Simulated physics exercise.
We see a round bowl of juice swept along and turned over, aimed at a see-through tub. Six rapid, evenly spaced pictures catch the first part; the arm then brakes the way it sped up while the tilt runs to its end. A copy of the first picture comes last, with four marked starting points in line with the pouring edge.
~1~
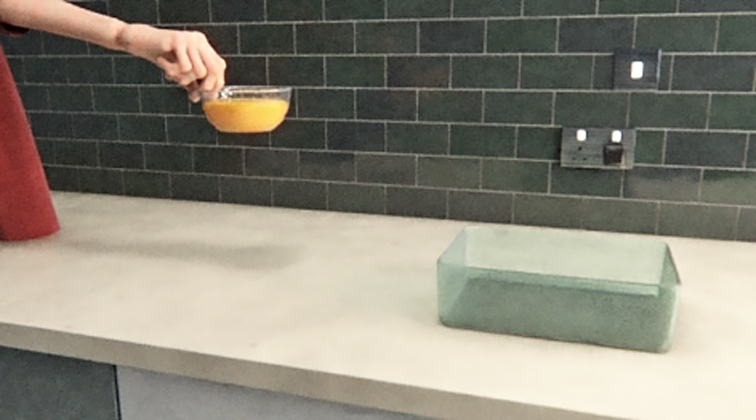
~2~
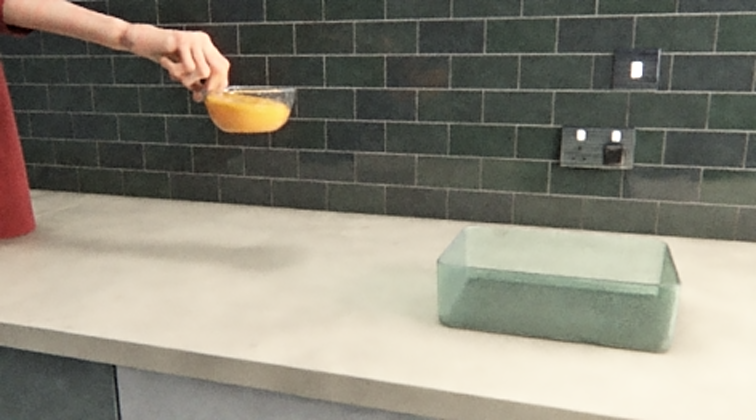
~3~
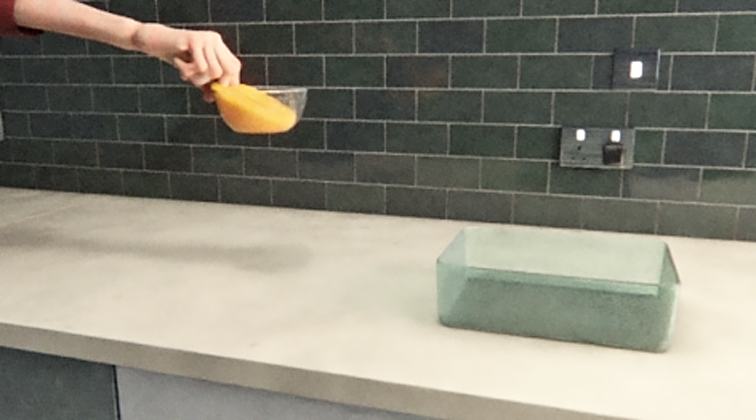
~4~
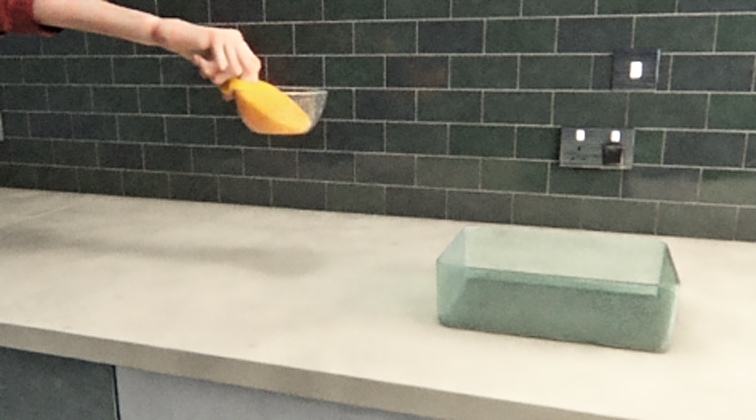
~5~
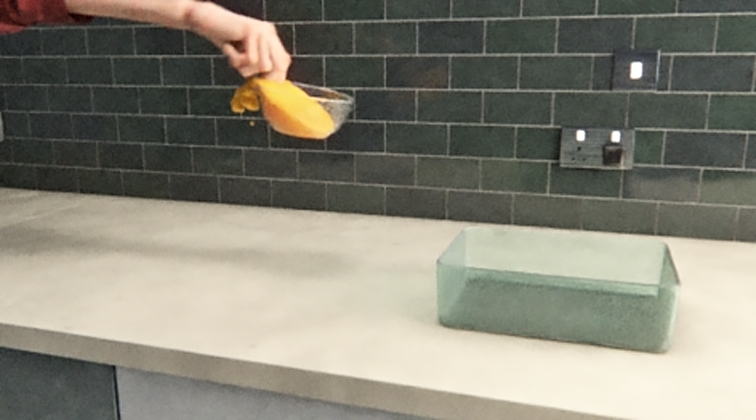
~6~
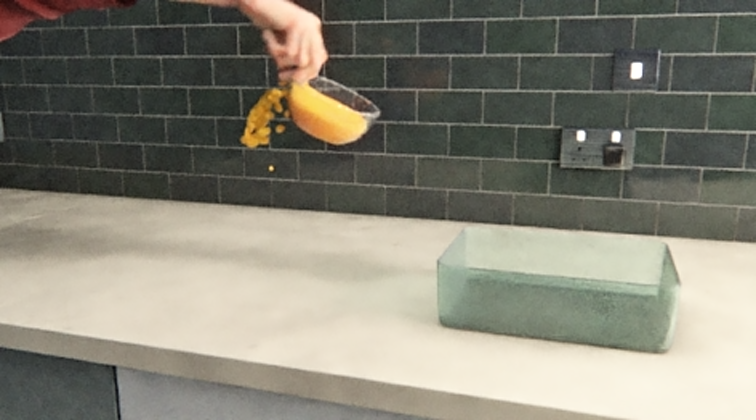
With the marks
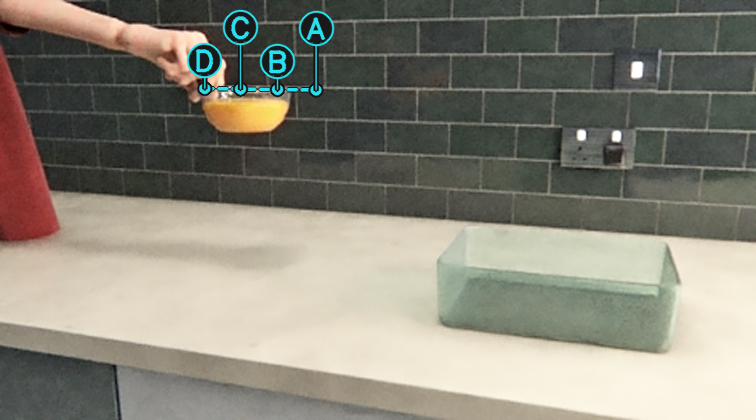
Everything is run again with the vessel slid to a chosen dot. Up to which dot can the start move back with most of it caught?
Take C.
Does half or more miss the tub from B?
No, that is safe.
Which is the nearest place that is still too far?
It is D.
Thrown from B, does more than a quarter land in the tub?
Yes, clearly.
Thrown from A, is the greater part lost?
No, not at all.
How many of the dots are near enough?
Three of the four.
In cyan, A at (316, 90); B at (277, 89); C at (240, 89); D at (204, 88).
Choosing A, about 76 % lands in the tub, 18 % falls short and 6 % goes beside or beyond.
Choosing B, about 65 % lands in the tub, 17 % falls short and 18 % goes beside or beyond.
Choosing C, about 62 % lands in the tub, 28 % falls short and 11 % goes beside or beyond.
Choosing D, about 35 % lands in the tub, 58 % falls short and 7 % goes beside or beyond.
